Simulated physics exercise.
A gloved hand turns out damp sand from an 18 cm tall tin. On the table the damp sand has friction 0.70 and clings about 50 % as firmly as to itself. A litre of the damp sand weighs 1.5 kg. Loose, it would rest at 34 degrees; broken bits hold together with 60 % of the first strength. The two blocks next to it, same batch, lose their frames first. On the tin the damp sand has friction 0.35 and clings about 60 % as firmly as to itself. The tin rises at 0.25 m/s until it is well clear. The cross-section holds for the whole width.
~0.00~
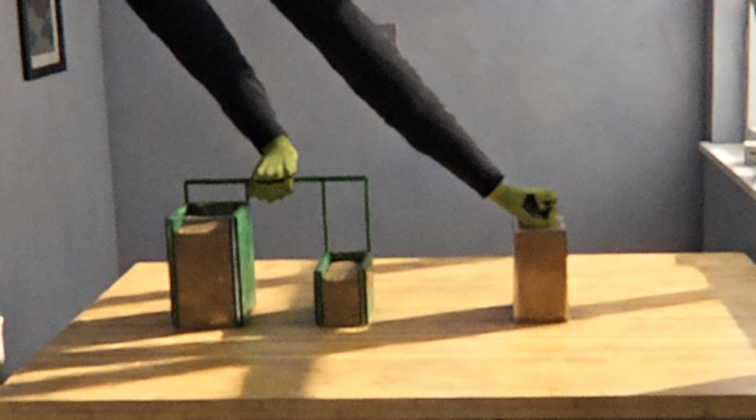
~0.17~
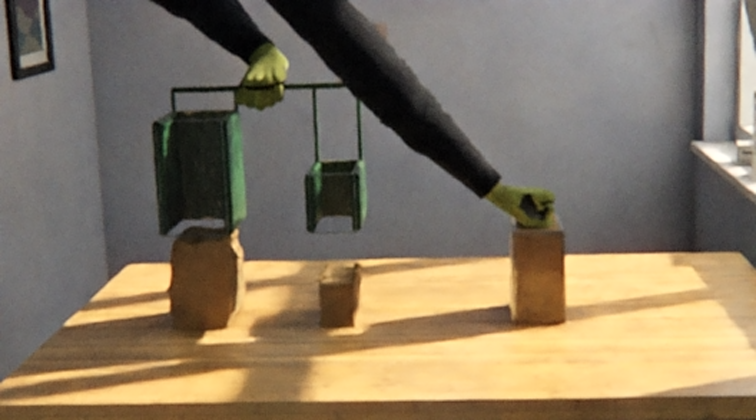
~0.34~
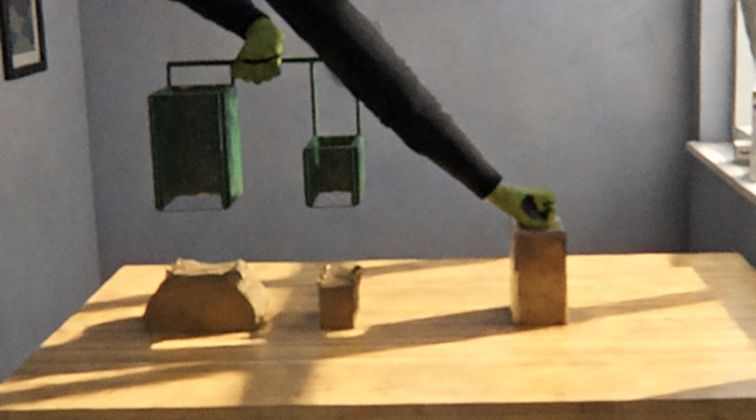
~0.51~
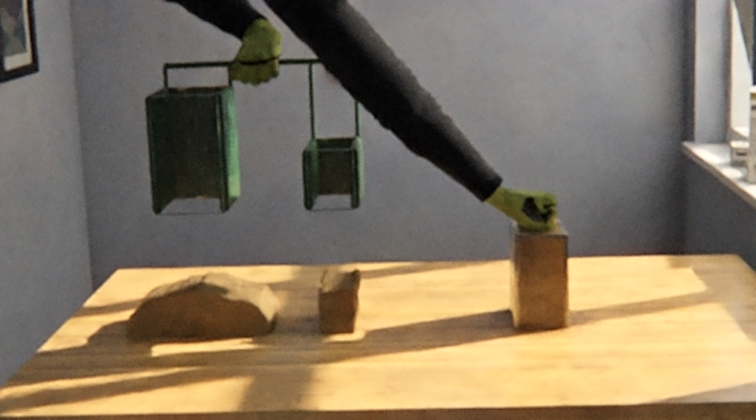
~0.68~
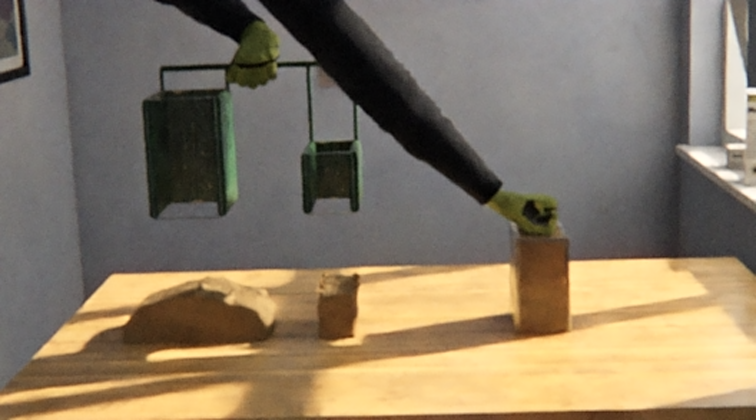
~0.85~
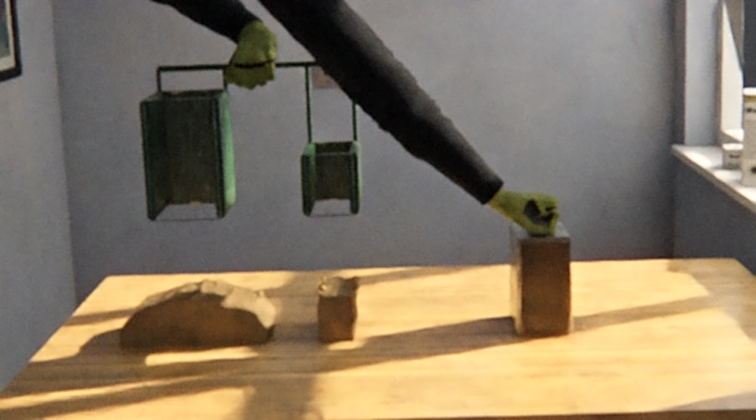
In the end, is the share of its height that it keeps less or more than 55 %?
It comes out less than 55 %.
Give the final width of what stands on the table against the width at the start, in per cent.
Roughly 240 %.
By 1.19 s, the tin is up by 8.5 cm.
By 1.59 s, the tin is up by 18 cm; what stands on the table is 47 % of the tin's depth.
By 1.98 s, the tin is up by 28 cm; what stands on the table is 47 % of the tin's depth.
By 2.38 s, the tin is up by 30 cm; what stands on the table is 47 % of the tin's depth.
By 2.48 s, at the end, the tin is up by 30 cm; what stands on the table is 47 % of the tin's depth.
